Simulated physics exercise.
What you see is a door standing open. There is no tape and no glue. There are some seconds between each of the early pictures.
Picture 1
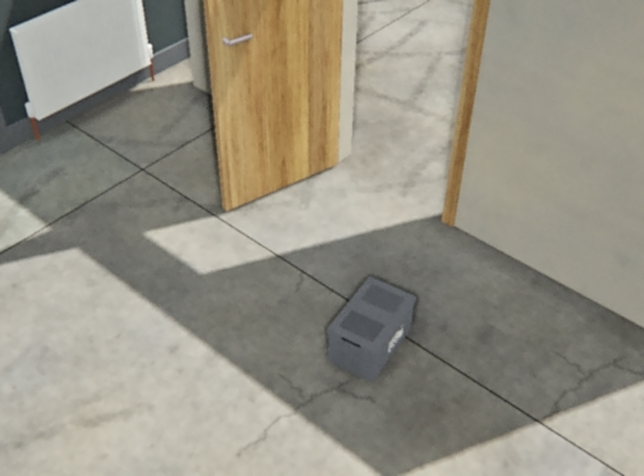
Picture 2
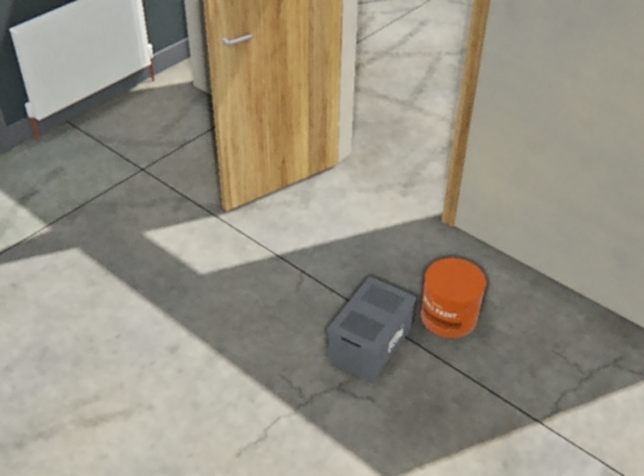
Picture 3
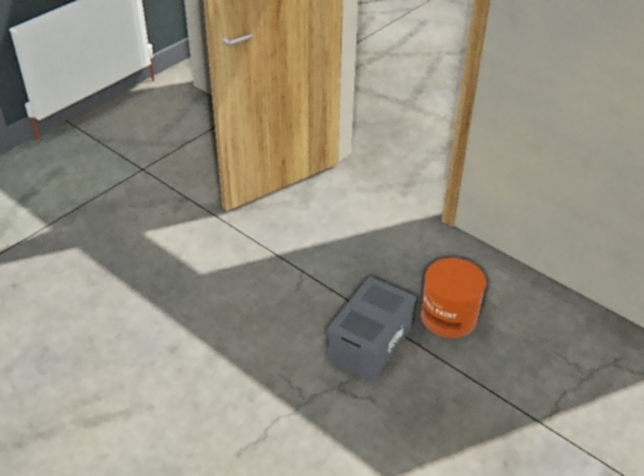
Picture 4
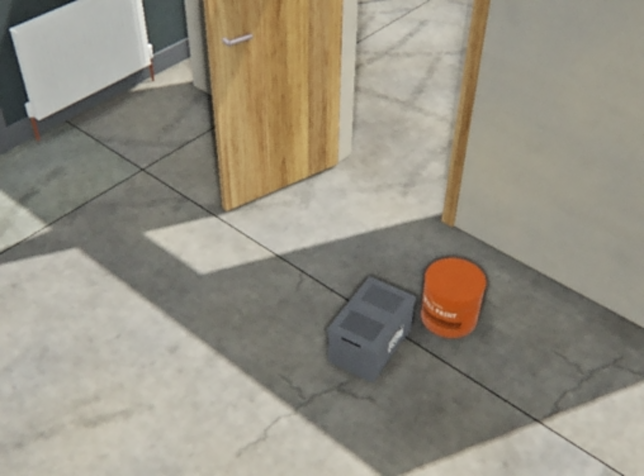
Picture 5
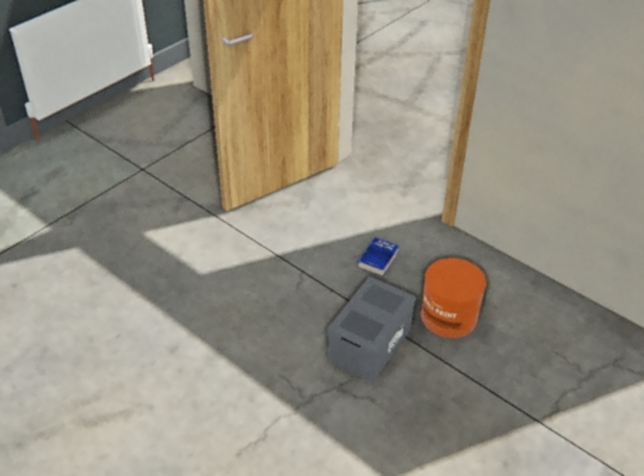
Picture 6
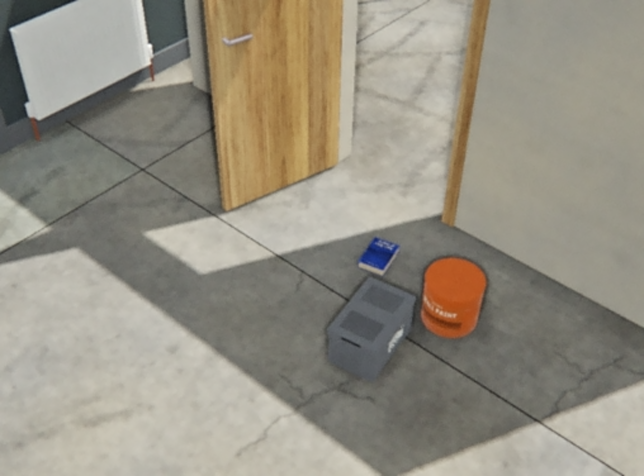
The video shows a wooden door standing wide open and still near a grey tote on a concrete floor; an orange pail appears to the right of the tote, then a blue book appears behind it.
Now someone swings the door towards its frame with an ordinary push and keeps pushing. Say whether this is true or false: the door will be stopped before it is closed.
False, it closes fully.
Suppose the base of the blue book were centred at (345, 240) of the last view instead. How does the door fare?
It then hits an obstruction.
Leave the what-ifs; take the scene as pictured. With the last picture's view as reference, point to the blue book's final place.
It finishes at around (395, 261).
Then, 0.60 s later than the last frame, open by 79°.
Then, 1.00 s later than the last frame, open by 45°.
Then, 1.30 s later than the last frame, open by 18°; blue book moved a little near (395, 261).
When it is over, open by 0°; all 3 as before. End places, in pixels of the last picture, blue book near (395, 261).
